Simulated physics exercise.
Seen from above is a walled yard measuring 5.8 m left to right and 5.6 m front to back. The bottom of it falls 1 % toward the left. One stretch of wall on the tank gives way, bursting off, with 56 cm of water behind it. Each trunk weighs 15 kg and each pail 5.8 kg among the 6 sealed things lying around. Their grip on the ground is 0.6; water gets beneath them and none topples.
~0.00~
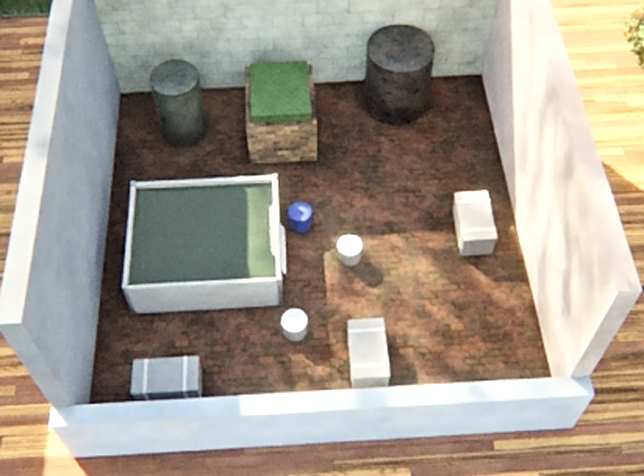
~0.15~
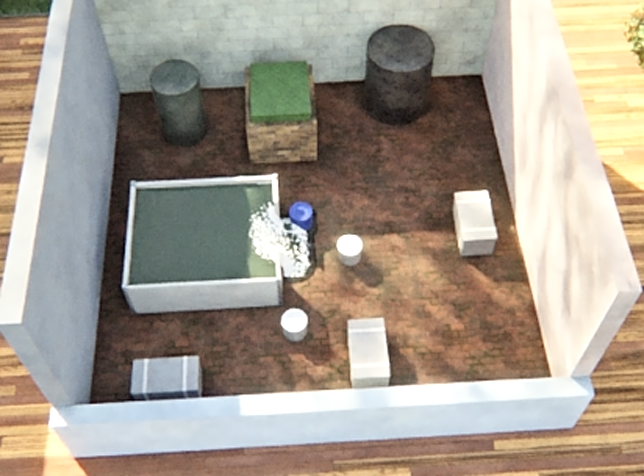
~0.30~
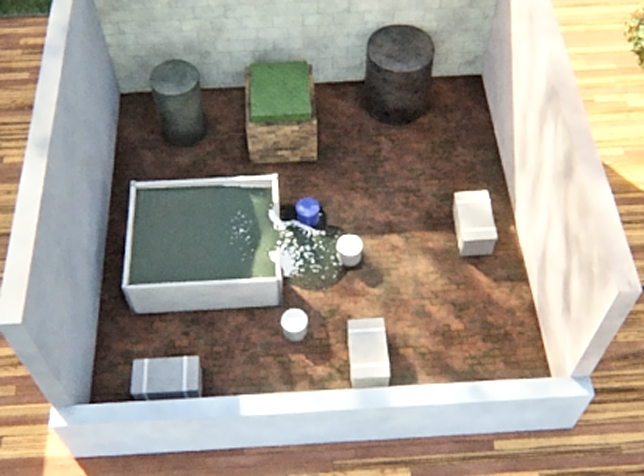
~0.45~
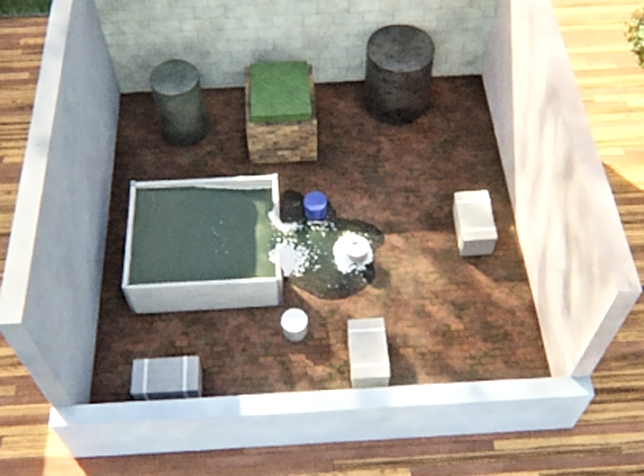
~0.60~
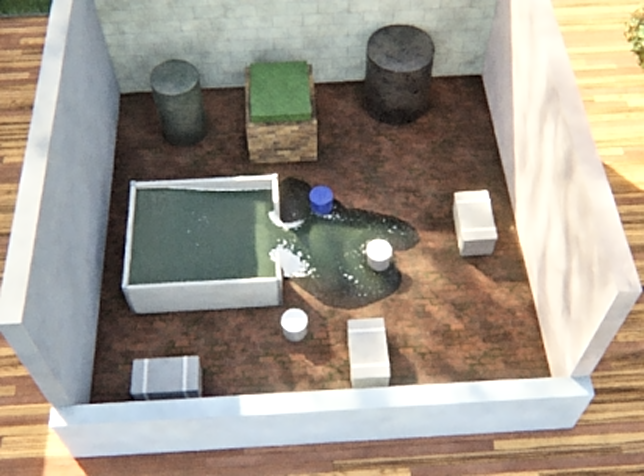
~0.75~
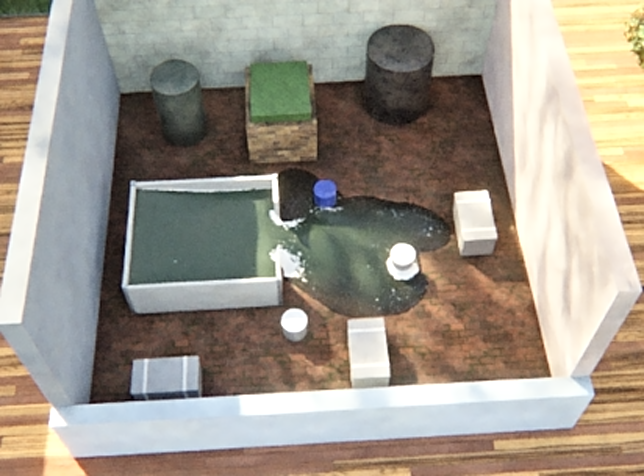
In a walled yard, water bursts from a tank's right side, pushing two pails rightward.
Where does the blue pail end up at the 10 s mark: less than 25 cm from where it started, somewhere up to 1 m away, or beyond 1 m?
Somewhere up to 1 m away.
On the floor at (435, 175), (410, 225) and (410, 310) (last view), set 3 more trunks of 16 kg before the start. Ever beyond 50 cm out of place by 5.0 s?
First outside the limit, then outside the limit, then outside the limit.
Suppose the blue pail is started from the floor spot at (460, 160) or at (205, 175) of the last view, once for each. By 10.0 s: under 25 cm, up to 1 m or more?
Try one, it is swept a long way; try two, it keeps its spot.
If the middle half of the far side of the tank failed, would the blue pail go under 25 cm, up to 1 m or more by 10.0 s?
Well, the blue pail keeps its spot.
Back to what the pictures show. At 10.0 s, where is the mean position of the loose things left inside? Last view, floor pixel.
Centred roughly on (289, 292).
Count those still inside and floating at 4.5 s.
I'd say 2 of them.
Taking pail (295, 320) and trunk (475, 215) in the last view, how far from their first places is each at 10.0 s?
10 cm and 80 cm, respectively.
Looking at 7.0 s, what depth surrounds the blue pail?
Somewhere close to 5 cm.
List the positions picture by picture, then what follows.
In the first frame, the blue pail at (300, 212) rests on the ground; 3.2 m2 under water; 0 of 6 have shifted.
In the second frame, the blue pail at (301, 211) rests on the ground; water covers 3.5 m2; 0 of 6 have shifted.
In the third frame, the blue pail at (308, 207), on the bottom, 13 cm from its start; water covers 4.0 m2; 1 of 6 have shifted.
In the fourth frame, the blue pail at (316, 201), on the bottom, 28 cm from its start; 4.8 m2 under water; 2 of 6 have shifted.
In the fifth frame, the blue pail at (321, 195), on the bottom, 41 cm from its start; 5.6 m2 under water; 2 of 6 have shifted.
In the sixth frame, the blue pail at (325, 189), on the bottom, 53 cm from its start; water covers 6.8 m2; 2 of 6 have shifted.
After 2.0 s the blue pail is near (335, 160), 1.0 m from its start, aground; 2 afloat.
After 4.5 s the blue pail is near (335, 160), 1.0 m from its start, aground; 2 afloat.
After 7.0 s the blue pail is near (309, 178), 0.6 m from its start, aground; 2 afloat.
After 10.0 s the blue pail is near (290, 187), 0.4 m from its start, aground; 3 afloat.
